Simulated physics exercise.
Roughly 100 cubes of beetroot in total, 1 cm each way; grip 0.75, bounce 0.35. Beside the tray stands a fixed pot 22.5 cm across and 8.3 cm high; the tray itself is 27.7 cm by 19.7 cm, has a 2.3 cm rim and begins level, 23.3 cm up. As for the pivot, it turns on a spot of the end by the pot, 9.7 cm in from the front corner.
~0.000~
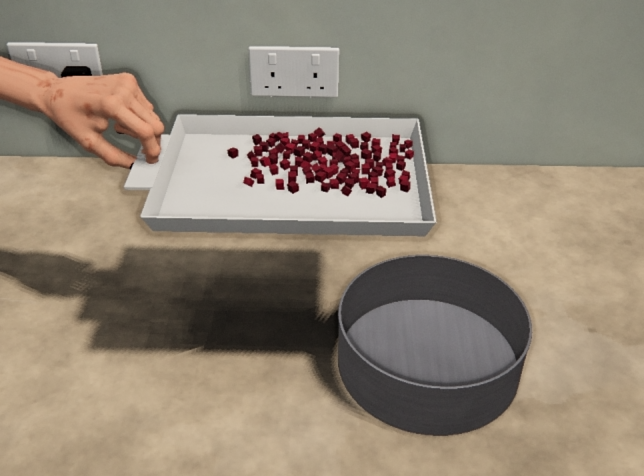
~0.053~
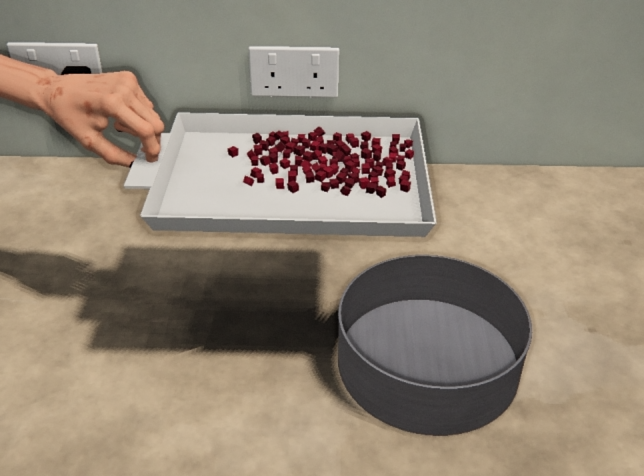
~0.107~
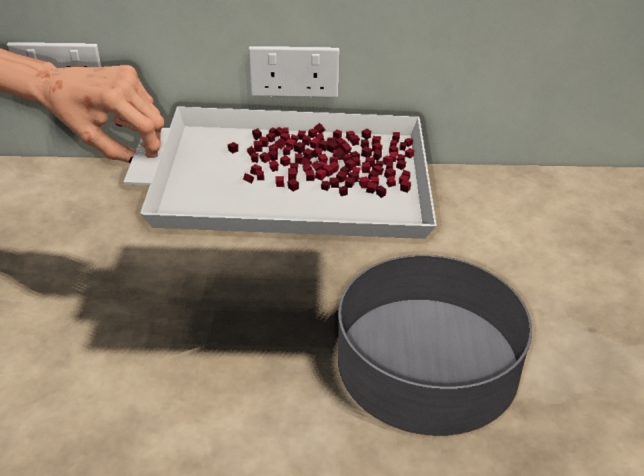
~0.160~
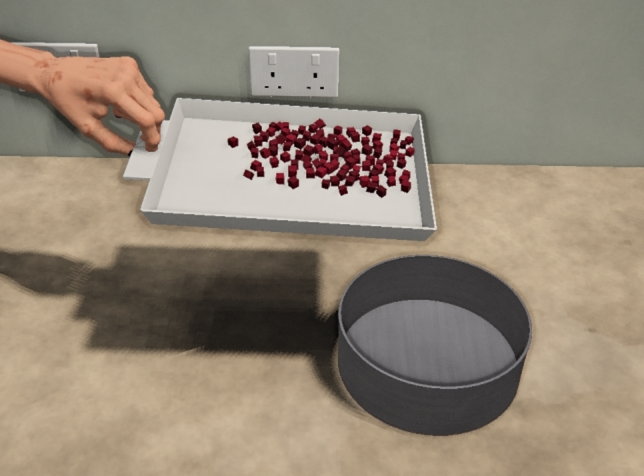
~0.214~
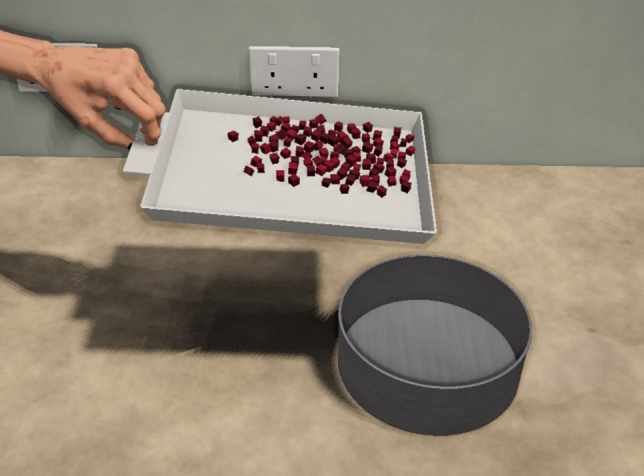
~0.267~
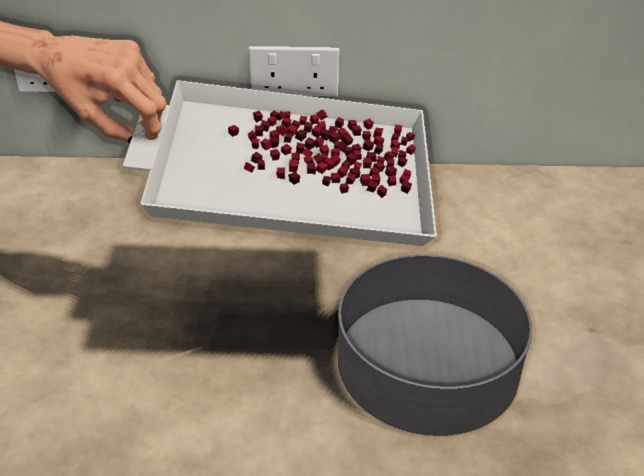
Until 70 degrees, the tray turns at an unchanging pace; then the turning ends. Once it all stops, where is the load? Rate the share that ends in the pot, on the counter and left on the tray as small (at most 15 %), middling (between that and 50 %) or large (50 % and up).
Pot - middling, counter - small, left on the tray - large.
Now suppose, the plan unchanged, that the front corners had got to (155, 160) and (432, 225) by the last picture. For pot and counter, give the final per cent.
Split: Pot = 20, counter = 5.
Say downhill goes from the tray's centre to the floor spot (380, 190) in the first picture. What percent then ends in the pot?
Estimate: Near 10 per cent.
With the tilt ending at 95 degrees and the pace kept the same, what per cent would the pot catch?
Result: Close to 95 %.
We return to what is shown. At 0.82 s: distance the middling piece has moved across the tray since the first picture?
Displacement on the tray: Roughly 4 cm.
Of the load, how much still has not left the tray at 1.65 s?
I'd say close to 75 per cent.
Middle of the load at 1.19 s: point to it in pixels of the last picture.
Near (398, 232).
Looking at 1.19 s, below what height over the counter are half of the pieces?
The halfway mark sits at about 22 cm.
Then, at 0.82 s, tilt 39 degrees; the tray holds 100 %, the pot 0 %.
After 1.19 s, tilt 57 degrees; the tray holds 85 %, the pot 10 %.
After 1.65 s, tilt 70 degrees; the tray holds 75 %, the pot 20 %.
At rest (2.6 s), pot 20 %, counter 0 %, tray 75 %.
